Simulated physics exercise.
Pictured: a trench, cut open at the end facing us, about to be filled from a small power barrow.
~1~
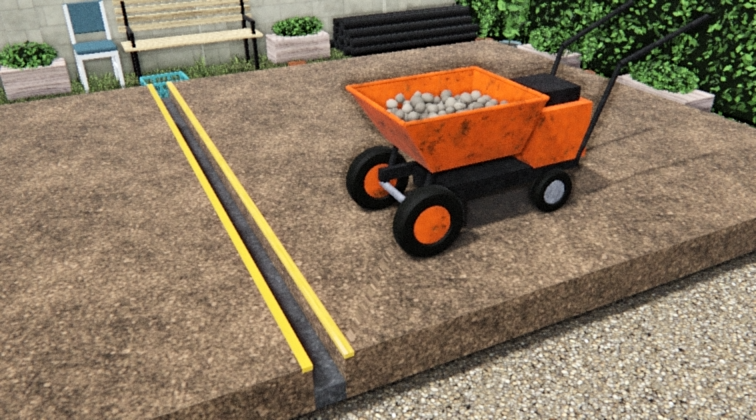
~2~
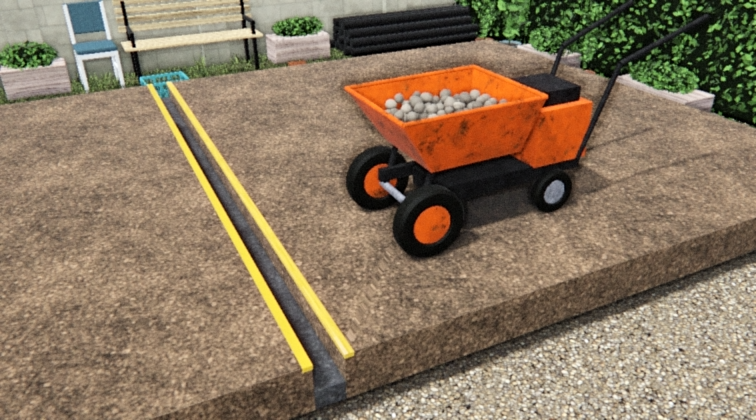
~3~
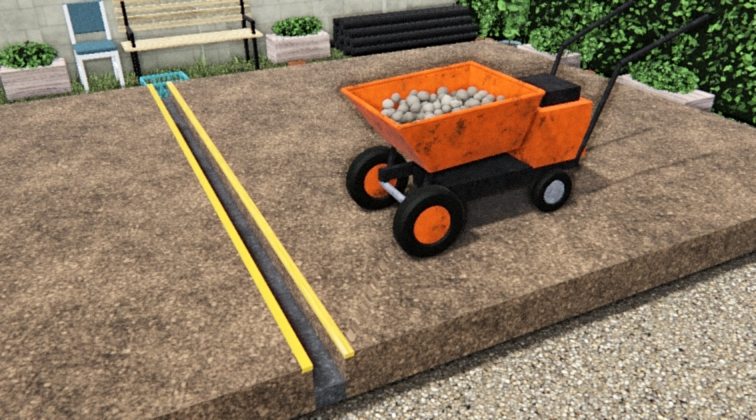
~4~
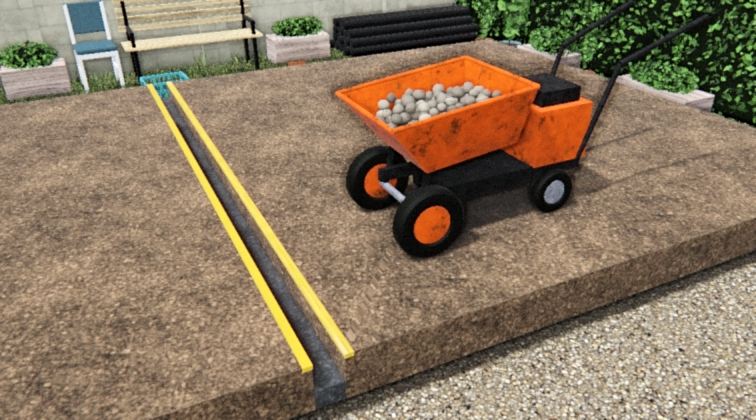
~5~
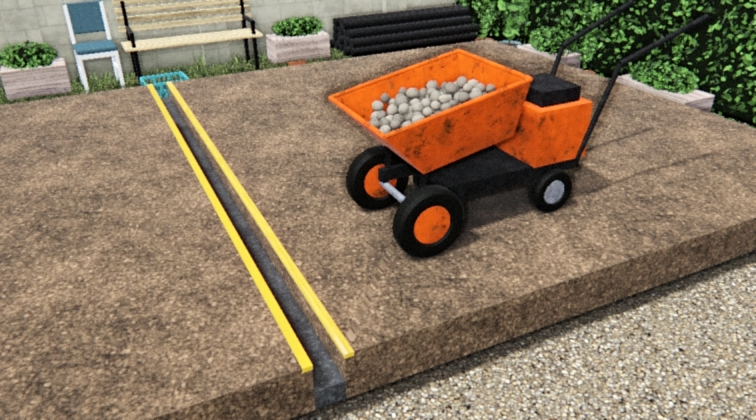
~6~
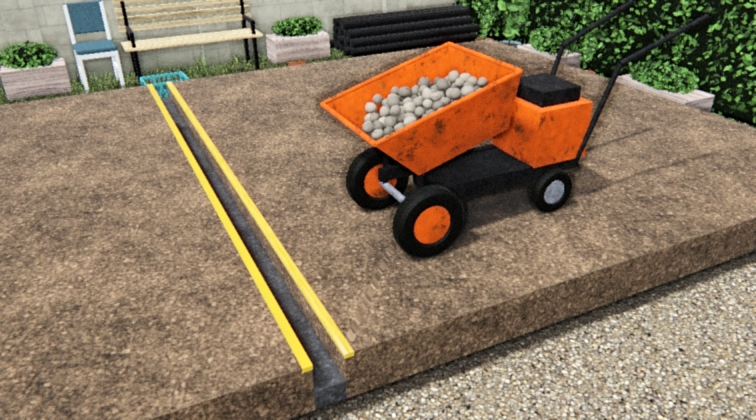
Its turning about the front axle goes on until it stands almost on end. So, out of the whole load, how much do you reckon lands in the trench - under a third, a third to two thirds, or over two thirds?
I reckon a third to two thirds of it lands there.
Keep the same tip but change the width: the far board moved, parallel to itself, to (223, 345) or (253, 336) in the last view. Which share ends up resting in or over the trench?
About 90 %, then 80 %.
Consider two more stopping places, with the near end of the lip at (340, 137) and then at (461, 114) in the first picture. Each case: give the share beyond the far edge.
First place: Around 90 per cent. Second place: Around 0 per cent.
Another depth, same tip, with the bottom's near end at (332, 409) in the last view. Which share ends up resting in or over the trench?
I'd put it at some 60 in a hundred.
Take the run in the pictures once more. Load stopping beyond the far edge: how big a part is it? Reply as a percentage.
Share of load: Near 25 %.
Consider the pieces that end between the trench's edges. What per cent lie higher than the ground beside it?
About 30 %.
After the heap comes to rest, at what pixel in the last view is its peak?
I'd mark the summit at roughly pixel (280, 237).
Soon, skip tipped steeply; all in the skip.
A while on, skip tipped right over; nearly all in the skip; a stray few short of the trench; a stray few in or heaped over the trench; a stray few falling.
Towards the end, skip tipped right over; about a third in the skip; a small part short of the trench; about a third in or heaped over the trench; about a quarter beyond it; a stray few falling.
Finally, skip tipped right over; a small part in the skip; about a quarter short of the trench; about half in or heaped over the trench; about a quarter beyond it.
